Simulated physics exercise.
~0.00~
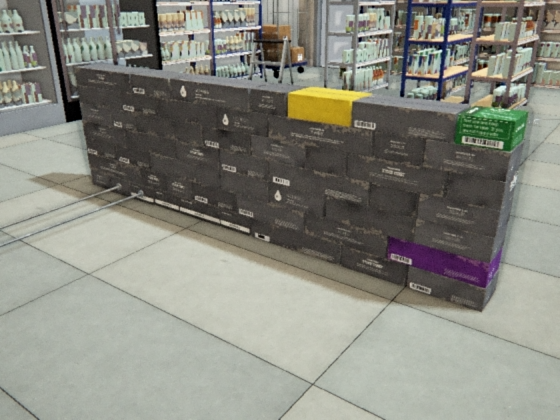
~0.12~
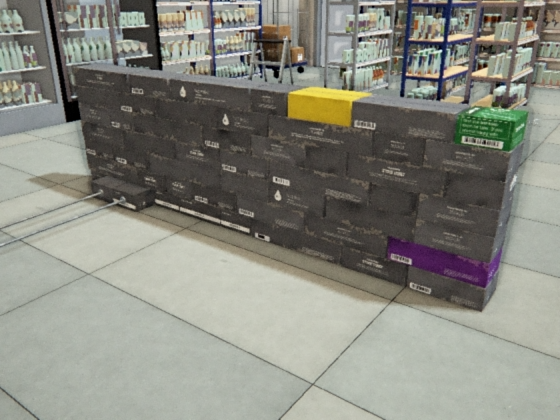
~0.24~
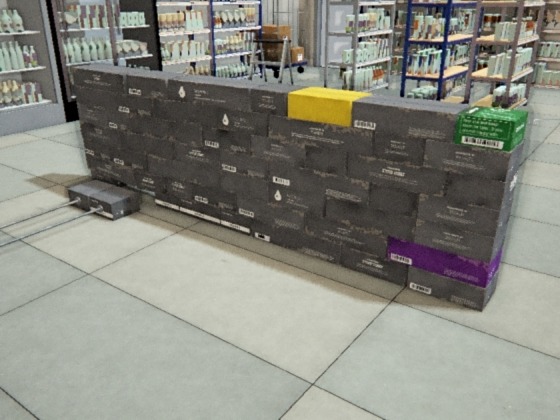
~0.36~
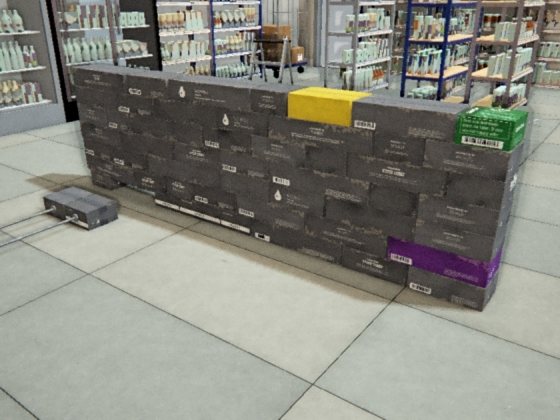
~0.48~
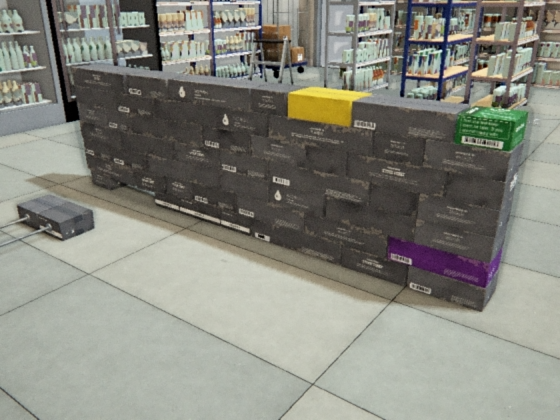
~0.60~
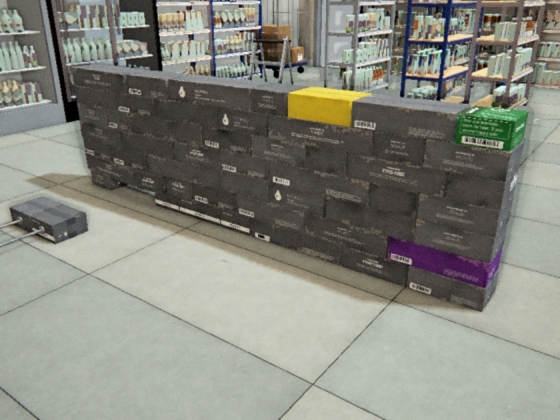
Two joined dark boxes slide out from the lower left of a dark stacked wall, drawn leftward across the tiled floor by two thin rods, and come to rest clear of it, while the wall stays standing with its green, yellow and purple boxes in place.
